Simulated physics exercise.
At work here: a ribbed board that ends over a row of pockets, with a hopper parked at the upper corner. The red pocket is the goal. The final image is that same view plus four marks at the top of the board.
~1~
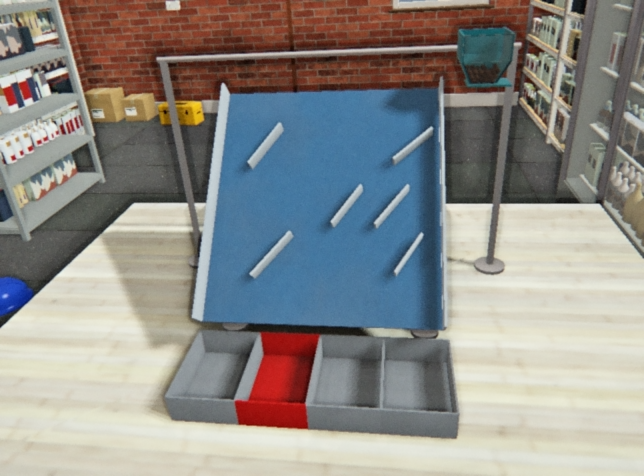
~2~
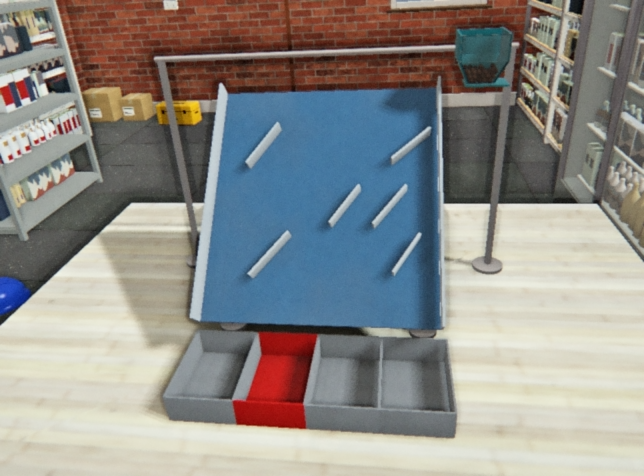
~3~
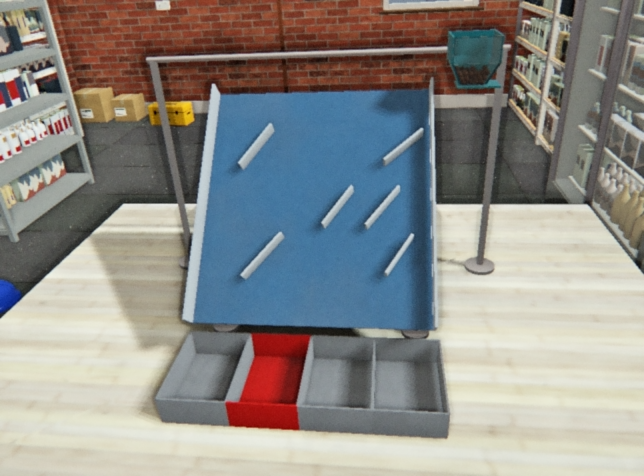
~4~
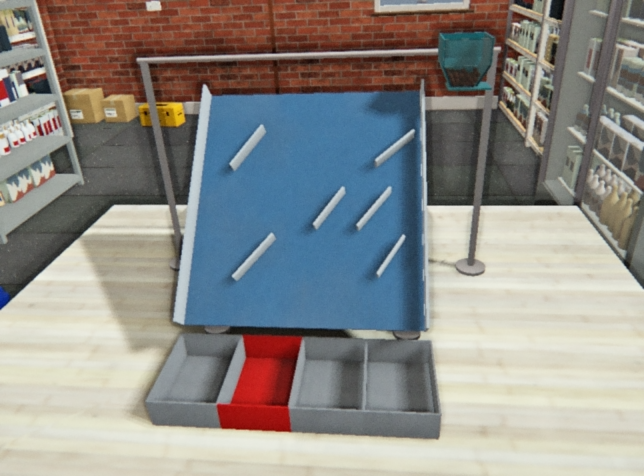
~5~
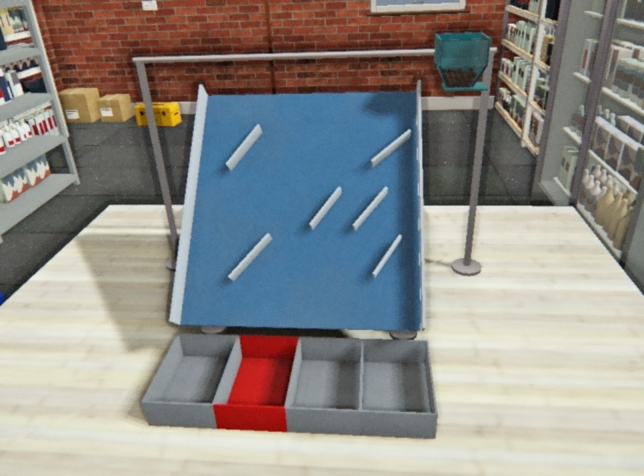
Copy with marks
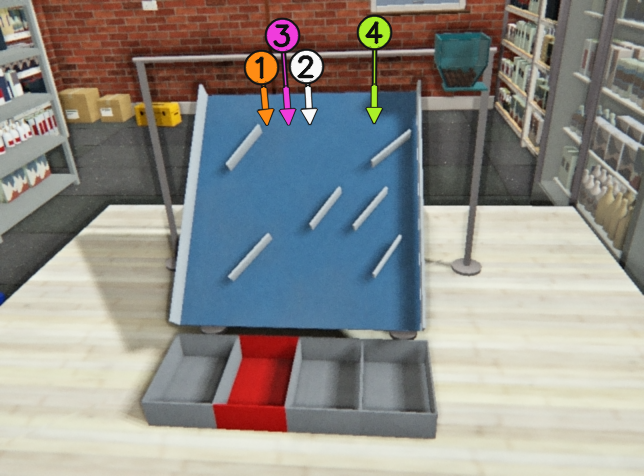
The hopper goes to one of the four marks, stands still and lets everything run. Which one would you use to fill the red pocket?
It is 2.
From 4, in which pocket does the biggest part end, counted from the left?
The third.
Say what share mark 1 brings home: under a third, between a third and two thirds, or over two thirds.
Mark 1 gives under a third.
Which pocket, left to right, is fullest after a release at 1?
The first from the left.
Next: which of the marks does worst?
Here it is mark 1.
On the marked copy, mark 1 meets the board at (266, 119); mark 2 meets the board at (309, 118); mark 3 meets the board at (288, 119); mark 4 meets the board at (374, 117).
With 1, about a quarter in the red pocket, about two thirds in other pockets, a small part outside the box.
With 2, most in the red pocket, a small part in other pockets, a small part outside the box.
With 3, about half in the red pocket, about a third in other pockets, a small part outside the box.
With 4, about a third in the red pocket, about two thirds in other pockets.
